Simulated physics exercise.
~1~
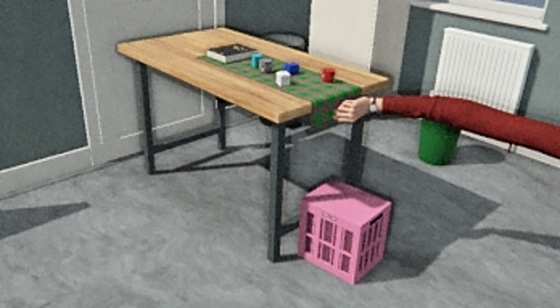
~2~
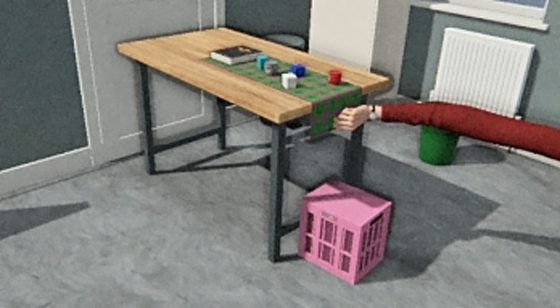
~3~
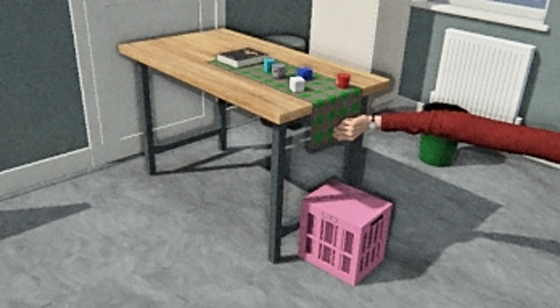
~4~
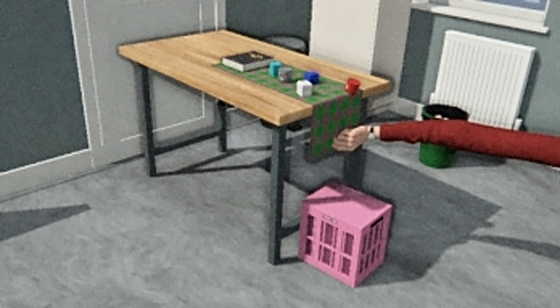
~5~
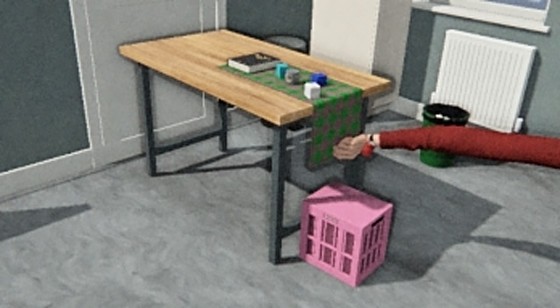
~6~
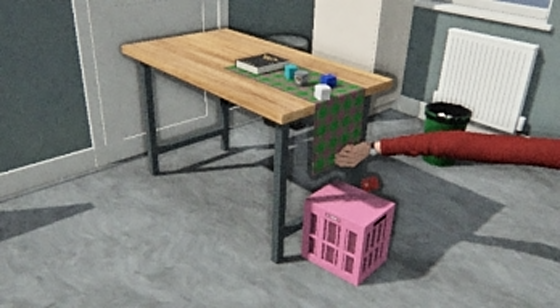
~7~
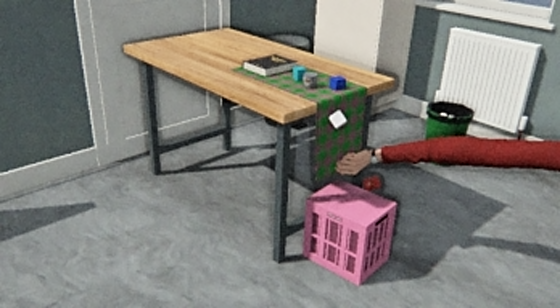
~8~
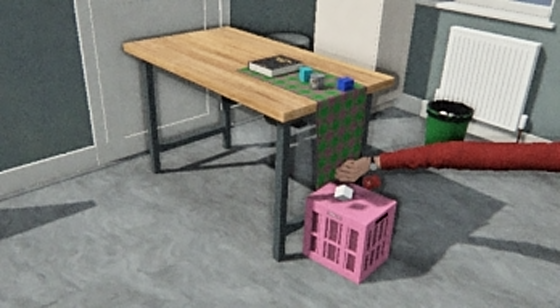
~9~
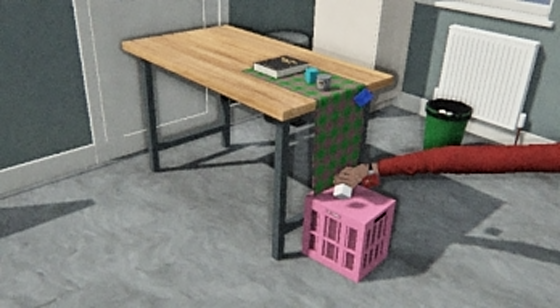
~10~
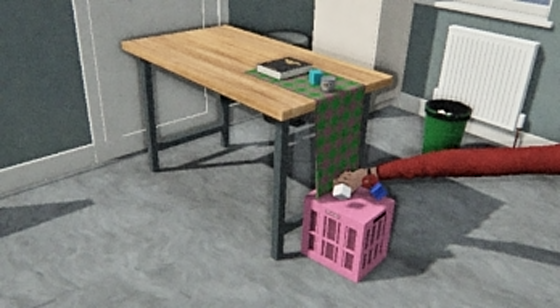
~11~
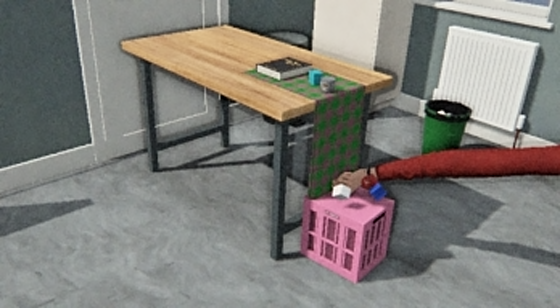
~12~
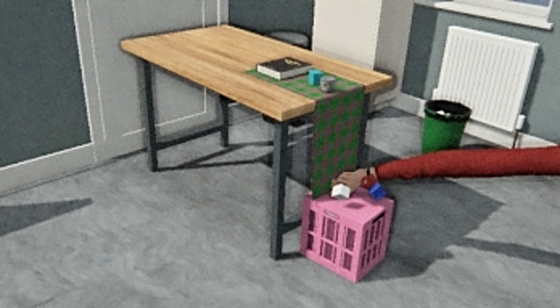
The footage shows a red-sleeved hand slowly pulling a green tea towel, carrying a book and small objects, over a table's right end. A red pot, then a white cube, then a blue cube drop off, and the hand stops at the pink crate, the other items still on the table.
